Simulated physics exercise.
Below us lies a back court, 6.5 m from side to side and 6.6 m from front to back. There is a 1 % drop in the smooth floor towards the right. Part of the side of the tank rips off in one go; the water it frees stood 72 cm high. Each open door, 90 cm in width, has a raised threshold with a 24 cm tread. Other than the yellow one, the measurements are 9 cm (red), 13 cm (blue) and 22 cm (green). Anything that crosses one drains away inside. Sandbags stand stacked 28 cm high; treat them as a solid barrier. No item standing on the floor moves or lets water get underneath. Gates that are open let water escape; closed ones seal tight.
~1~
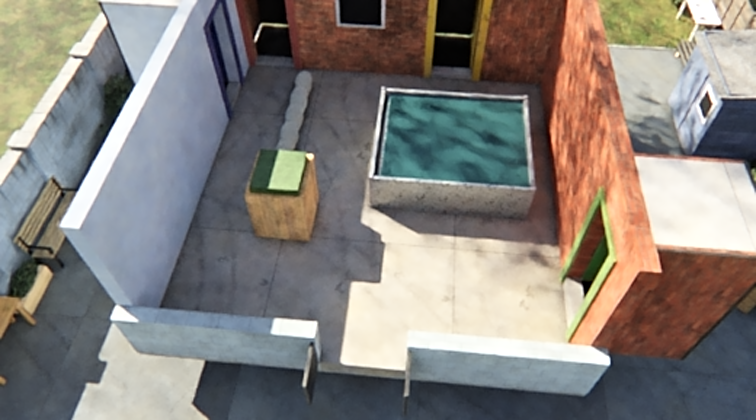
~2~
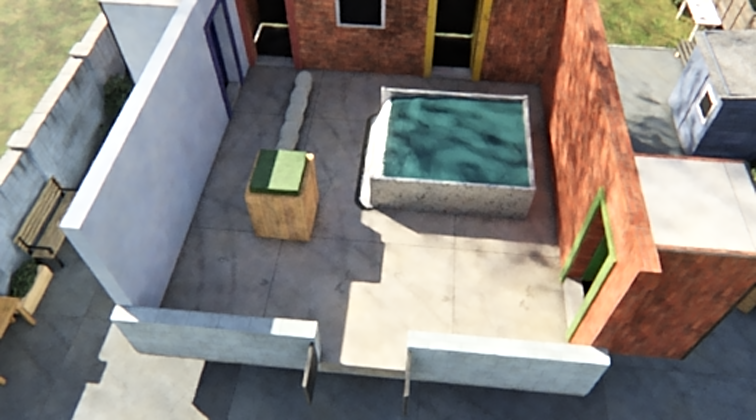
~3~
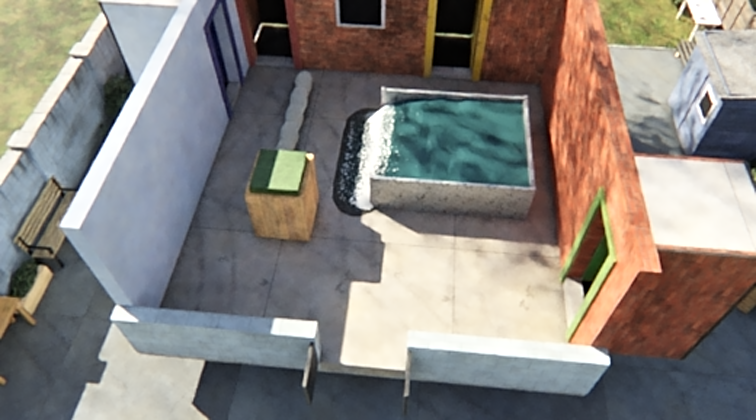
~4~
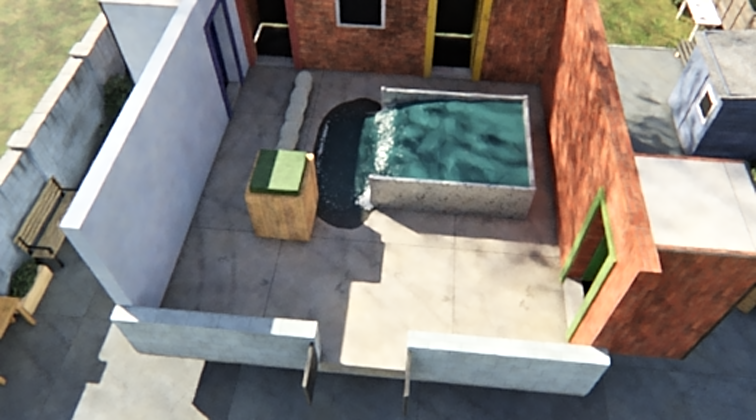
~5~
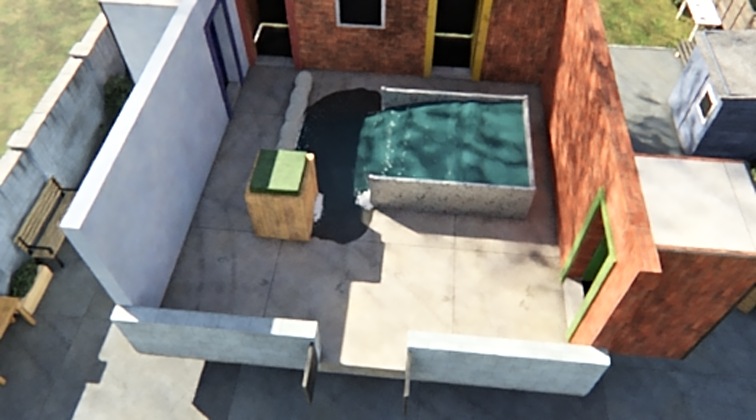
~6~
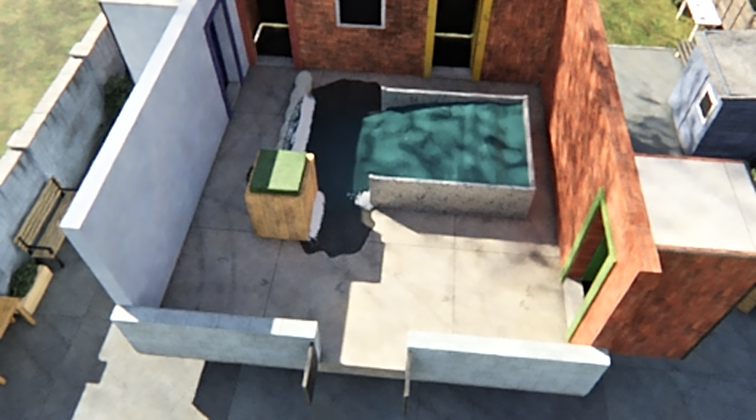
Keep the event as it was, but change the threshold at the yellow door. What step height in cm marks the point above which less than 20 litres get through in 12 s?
The point is around 11 cm.
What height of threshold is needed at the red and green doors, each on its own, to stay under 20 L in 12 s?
About 25 cm at red and about 14.0 cm at green.
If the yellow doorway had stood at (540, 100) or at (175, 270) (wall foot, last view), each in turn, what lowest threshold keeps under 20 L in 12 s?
You'd want about 19 cm there first, then about 7.0 cm.
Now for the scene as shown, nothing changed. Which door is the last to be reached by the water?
Last in order comes the green door.
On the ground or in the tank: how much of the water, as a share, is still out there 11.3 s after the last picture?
About 84 in every hundred.
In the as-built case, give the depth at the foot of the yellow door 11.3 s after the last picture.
Lab note: Depth approx. 11.0 cm.
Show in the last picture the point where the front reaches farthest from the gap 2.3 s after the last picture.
Around pixel (152, 330).
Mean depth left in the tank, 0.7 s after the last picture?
Mean depth: Approx. 45 cm.
Then, 0.7 s after the last picture water covers 30 % of the floor, deepest (47 cm) near (311, 148); it has not reached the yellow door.
Then, 2.3 s after the last picture water covers 65 % of the floor, deepest (38 cm) near (329, 73); 5 cm at the yellow door, 0 litres in over its 12 cm threshold.
Then, 11.3 s after the last picture water covers 95 % of the floor, deepest (18 cm) near (545, 210); 11 cm at the yellow door, 13 litres in over its 12 cm threshold.
At the yellow door as built, the water peaked near 16 cm, 8.5 s after the last picture.
Run again over the same 12 s with other heights there, 39 litres in over 9 cm, 13 litres over 12 cm. The limit of 20 litres is kept from about 11 cm up.
